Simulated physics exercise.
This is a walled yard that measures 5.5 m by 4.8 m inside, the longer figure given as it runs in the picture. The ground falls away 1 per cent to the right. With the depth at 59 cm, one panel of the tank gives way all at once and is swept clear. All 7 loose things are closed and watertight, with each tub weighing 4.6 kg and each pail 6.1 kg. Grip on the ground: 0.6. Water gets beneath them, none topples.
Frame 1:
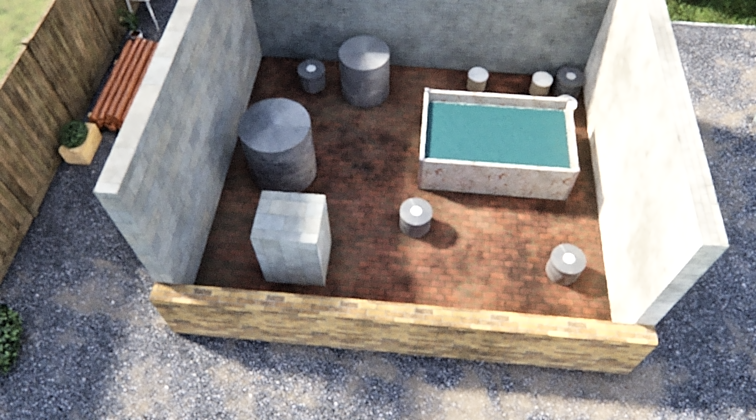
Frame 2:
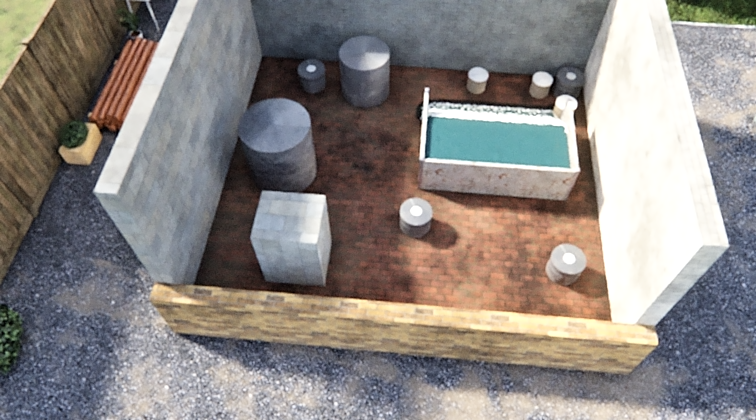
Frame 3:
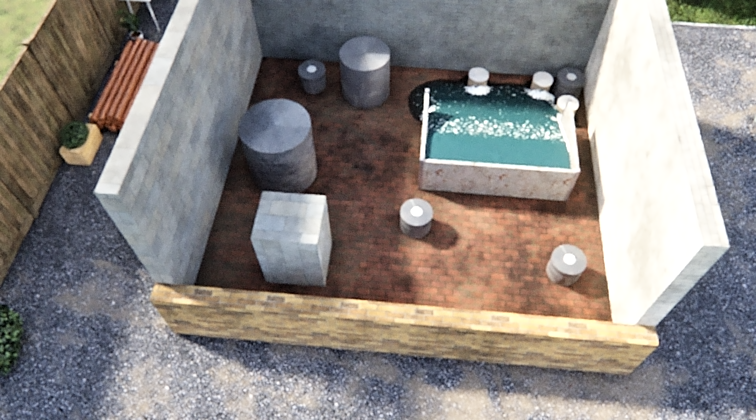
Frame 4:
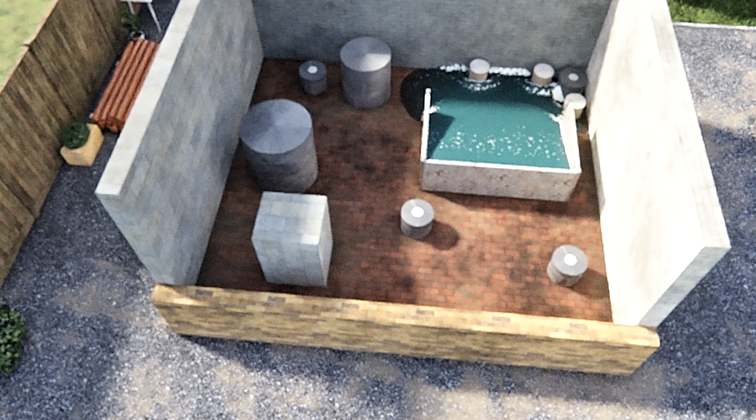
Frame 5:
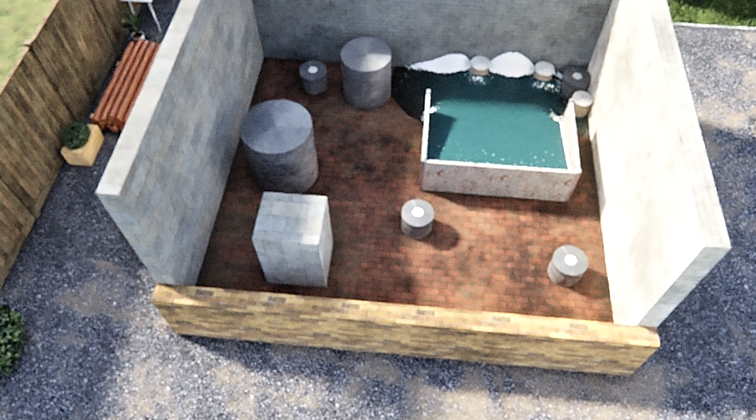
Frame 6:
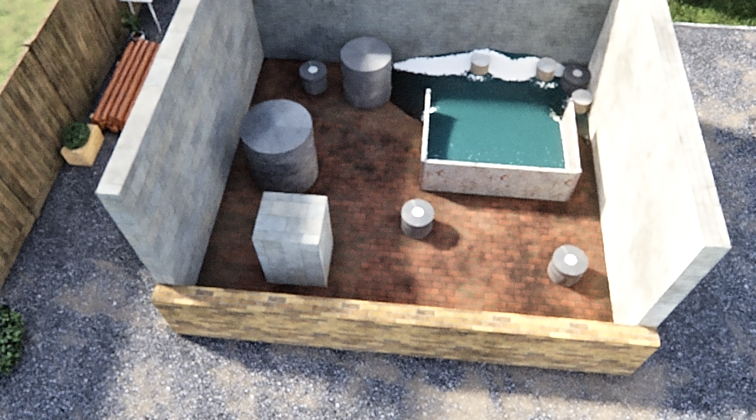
In the video, the back panel of a water-filled rectangular tank in a walled brick yard gives way, and teal water surges out toward the rear wall, foaming around small cylinders and shifting some of them slightly.
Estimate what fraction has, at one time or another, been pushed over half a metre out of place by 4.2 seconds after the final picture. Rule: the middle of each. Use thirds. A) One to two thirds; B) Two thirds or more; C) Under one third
Answer: B.
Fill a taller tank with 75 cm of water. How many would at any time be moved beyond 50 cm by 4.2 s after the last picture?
I count 6 of them in that case.
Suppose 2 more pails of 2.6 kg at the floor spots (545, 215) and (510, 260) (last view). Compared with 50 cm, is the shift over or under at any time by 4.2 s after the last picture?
In the order asked they come out inside the limit, inside the limit.
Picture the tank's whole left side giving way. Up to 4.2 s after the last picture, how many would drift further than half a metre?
Then it comes to 2 of them.
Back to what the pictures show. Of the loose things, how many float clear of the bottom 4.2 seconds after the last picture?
At that instant the tally stands at 6.
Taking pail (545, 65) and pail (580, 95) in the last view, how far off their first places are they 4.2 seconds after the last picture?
Net shifts, in order: 140 cm and 350 cm.
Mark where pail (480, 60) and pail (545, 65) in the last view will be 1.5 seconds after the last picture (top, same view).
Approx. (428, 85); approx. (548, 91).
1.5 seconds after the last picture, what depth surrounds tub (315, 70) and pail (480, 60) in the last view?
First roughly 2 cm, second roughly 19 cm.
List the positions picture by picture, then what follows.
A pail at (566, 102) rests on the ground; a pail at (542, 79), on the bottom; 2.7 m2 under water; 0 of 7 have shifted, in the first picture.
A pail at (566, 103), on the bottom; a pail at (543, 79), on the bottom; water covers 3.7 m2; 0 of 7 have shifted, in the second picture.
A pail at (568, 103) rests on the ground; a pail at (543, 79), on the bottom; water covers 4.9 m2; 0 of 7 have shifted, in the third picture.
A pail at (575, 101), on the bottom, 15 cm from its start; a pail at (544, 70), on the bottom, 22 cm from its start; water covers 5.9 m2; 3 of 7 have shifted, in the fourth picture.
A pail at (583, 98), on the bottom, 28 cm from its start; a pail at (545, 68) floats, 24 cm from its start; water covers 6.4 m2; 4 of 7 have shifted, in the fifth picture.
A pail at (582, 97), on the bottom, 30 cm from its start; a pail at (547, 65) floats, 24 cm from its start; 6.7 m2 under water; 4 of 7 have shifted, in the sixth picture.
Then, 0.4 s after the last picture 0 of 7 are over 50 cm from their spots; 3 afloat.
Then, 1.5 s after the last picture 2 of 7 are over 50 cm from their spots; 4 afloat.
Then, 2.8 s after the last picture 6 of 7 are over 50 cm from their spots; 5 afloat.
Then, 4.2 s after the last picture 6 of 7 are over 50 cm from their spots, and 6 have been at some point; 6 afloat.
